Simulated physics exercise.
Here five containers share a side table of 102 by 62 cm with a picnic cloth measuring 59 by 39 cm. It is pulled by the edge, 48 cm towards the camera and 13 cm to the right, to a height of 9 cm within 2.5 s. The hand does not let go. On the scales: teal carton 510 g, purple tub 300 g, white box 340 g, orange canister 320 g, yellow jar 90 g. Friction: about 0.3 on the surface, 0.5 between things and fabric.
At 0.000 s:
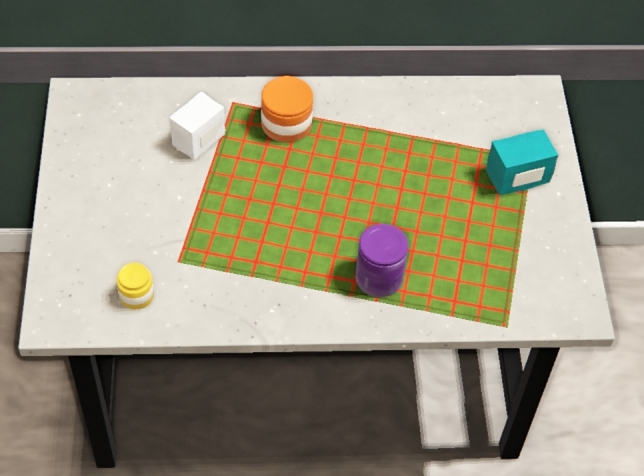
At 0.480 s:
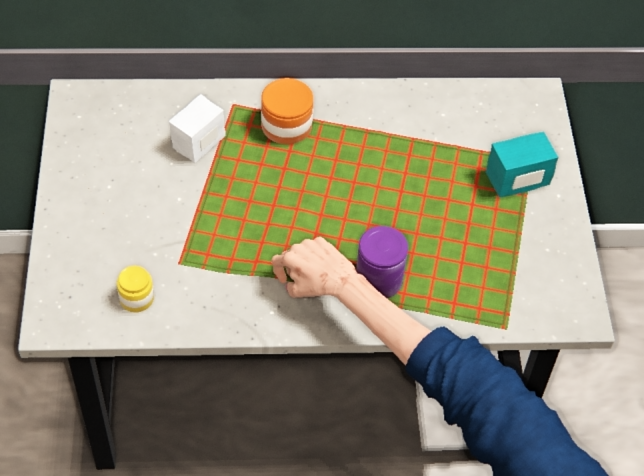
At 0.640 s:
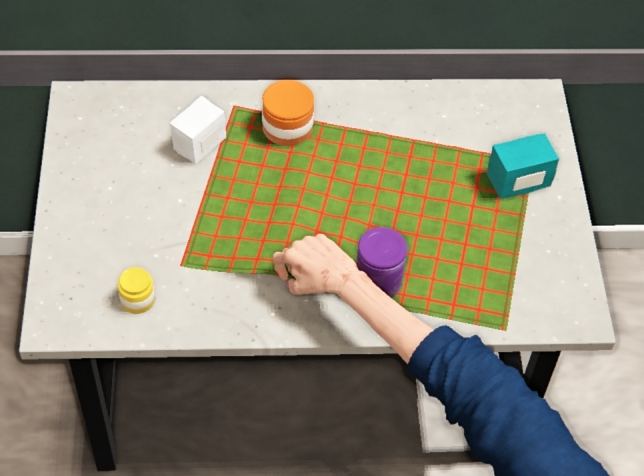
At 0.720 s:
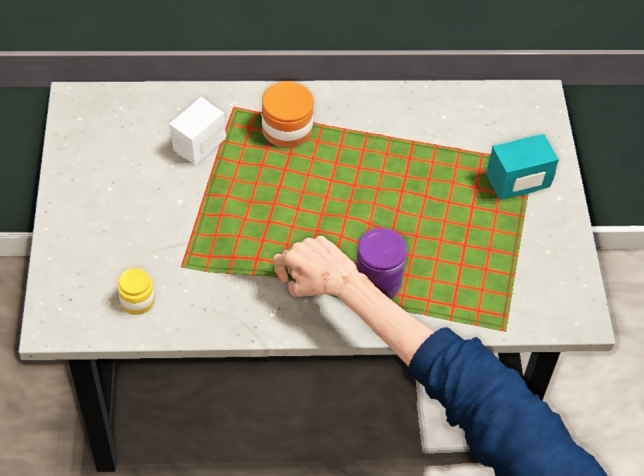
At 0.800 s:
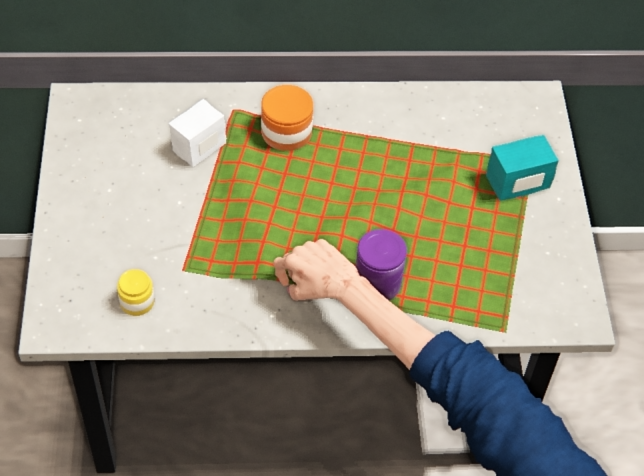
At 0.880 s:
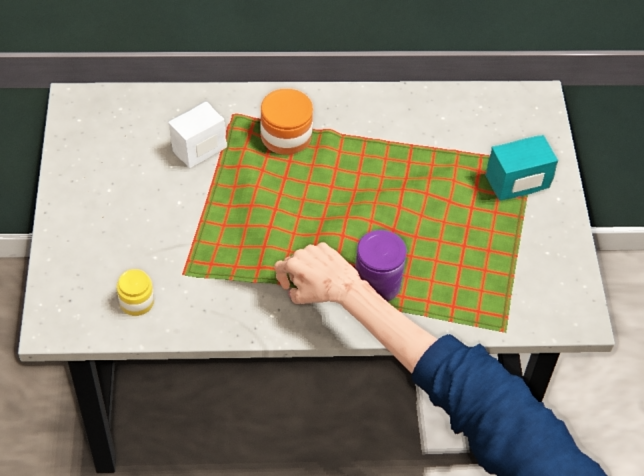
A hand in a blue sleeve reaches from the lower right over a pale speckled table, seen from above at a near-steady view. On and around a green cloth with red grid lines sit an orange canister and white box behind, a teal carton right, a purple tub in front, and a yellow jar left. The hand grips the cloth's front edge and pulls slightly, wrinkling it, while the containers barely shift.
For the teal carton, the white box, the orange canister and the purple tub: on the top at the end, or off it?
Result: Teal carton stays on, white box remains up there, orange canister drops off, purple tub falls off.
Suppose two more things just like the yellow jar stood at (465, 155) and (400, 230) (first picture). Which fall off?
In that order: Remains, falls off.
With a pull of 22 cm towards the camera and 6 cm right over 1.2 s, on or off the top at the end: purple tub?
In that case: Purple tub goes over.
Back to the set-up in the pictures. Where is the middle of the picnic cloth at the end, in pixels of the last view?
Around (372, 407).
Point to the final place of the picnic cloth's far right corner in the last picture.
Near (437, 266).
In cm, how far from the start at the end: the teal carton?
Teal carton 30 cm.
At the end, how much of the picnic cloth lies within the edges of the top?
Some 15 per cent of it.
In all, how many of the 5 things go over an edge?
2 of them.
After 1.4 s, 100 % of the picnic cloth is still over the top; orange canister 13 cm off its start, purple tub 7 cm off its start, teal carton 4 cm off its start.
After 2.0 s, 65 % of the picnic cloth is still over the top; orange canister 30 cm off its start, purple tub over the edge, teal carton 15 cm off its start.
After 2.6 s, 35 % of the picnic cloth is still over the top; orange canister 47 cm off its start at (303, 312), purple tub over the edge, teal carton 25 cm off its start at (456, 241).
After 3.1 s, 15 % of the picnic cloth is still over the top; orange canister over the edge, purple tub over the edge, teal carton 30 cm off its start.
After 4.7 s, 15 % of the picnic cloth is still over the top; orange canister over the edge, purple tub over the edge, teal carton 30 cm off its start at (450, 266), white box 3 cm off its start at (195, 129).
